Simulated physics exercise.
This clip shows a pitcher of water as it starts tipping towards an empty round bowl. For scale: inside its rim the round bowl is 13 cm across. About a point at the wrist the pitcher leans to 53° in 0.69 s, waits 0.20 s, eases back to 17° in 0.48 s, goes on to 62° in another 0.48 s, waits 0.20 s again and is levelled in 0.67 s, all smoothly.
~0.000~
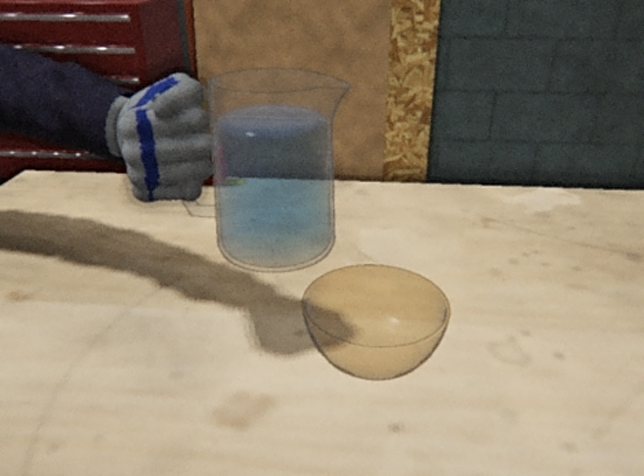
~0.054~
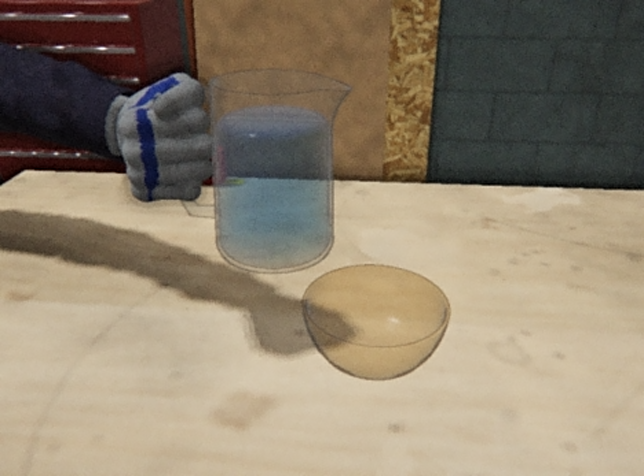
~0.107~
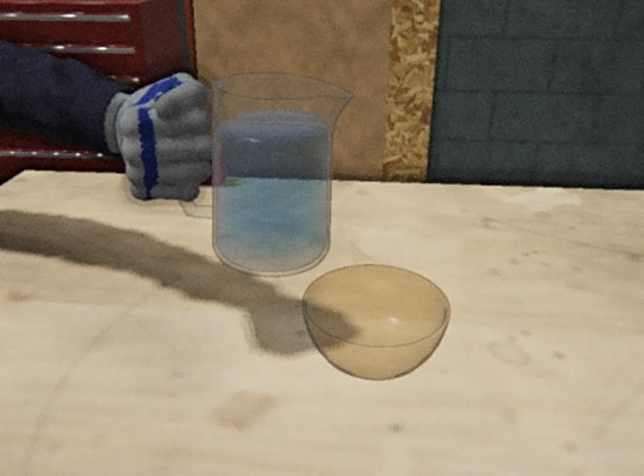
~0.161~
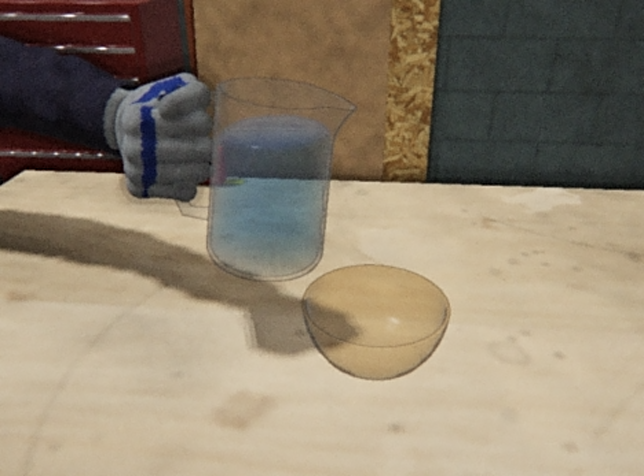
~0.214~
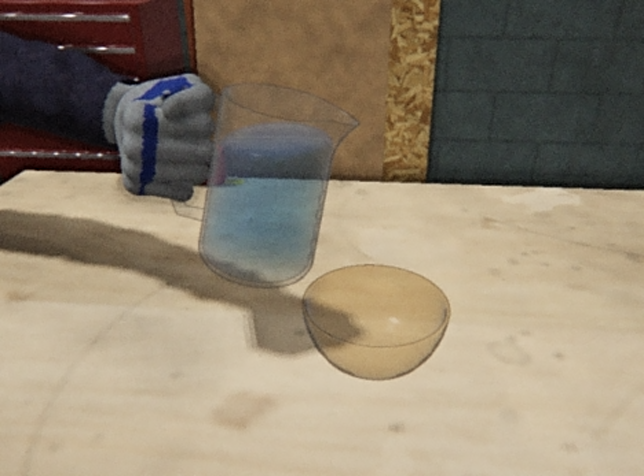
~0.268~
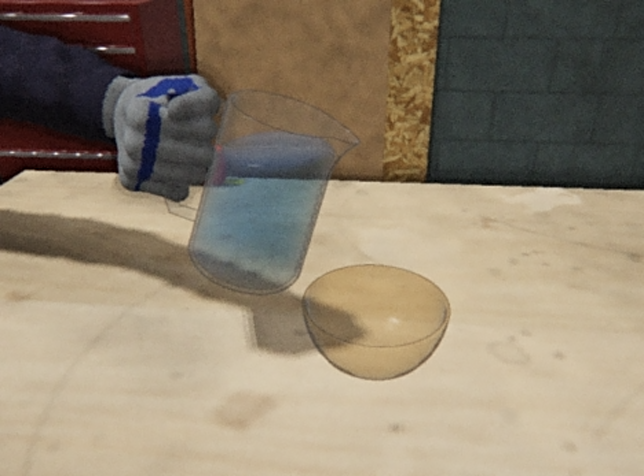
To begin with, a gloved hand at the left holds a clear pitcher of blue water upright above a pale wooden table, beside an empty round bowl. The hand then gradually tilts the pitcher to the right, its rim dipping slightly toward the bowl as the water shifts inside, while the bowl stays still.
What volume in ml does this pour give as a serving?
I would say about 230 ml.
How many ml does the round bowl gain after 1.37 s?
Roughly 120 ml more.
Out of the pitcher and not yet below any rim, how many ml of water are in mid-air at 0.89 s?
50 ml.
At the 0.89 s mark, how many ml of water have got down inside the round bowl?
About 60 ml.
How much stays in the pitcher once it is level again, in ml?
Some 590 ml.
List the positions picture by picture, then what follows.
In the first picture, it leans 0°; its right rim is at (351, 84); the water meets the walls at (218, 116) and (329, 119); the round bowl's rim runs from (304, 300) to (448, 307).
In the second picture, it leans 1°; its right rim is at (351, 87); the water meets the walls at (218, 118) and (329, 120).
In the third picture, it leans 3°; its right rim is at (354, 94); the water meets the walls at (219, 121) and (331, 124).
In the fourth picture, it leans 7°; its right rim is at (357, 106); the water meets the walls at (221, 130) and (333, 130).
In the fifth picture, it leans 12°; its right rim is at (359, 122); the water meets the walls at (221, 140) and (335, 138).
In the sixth picture, it leans 17°; its right rim is at (360, 140); the water meets the walls at (214, 168) and (338, 148).
By 0.89 s the tilt is 53° and the round bowl has 55 ml, the pitcher 745 ml, and 0 ml is on the table top.
By 1.37 s the tilt is 17° and the round bowl has 110 ml, the pitcher 720 ml, and 20 ml is on the table top.
By 2.05 s the tilt is 62° and the round bowl has 150 ml, the pitcher 640 ml, and 20 ml is on the table top.
By 2.53 s the tilt is 12° and the round bowl has 230 ml, the pitcher 595 ml, and 20 ml is on the table top.
At rest the round bowl has 230 ml, the pitcher 595 ml, and 20 ml is on the table top.
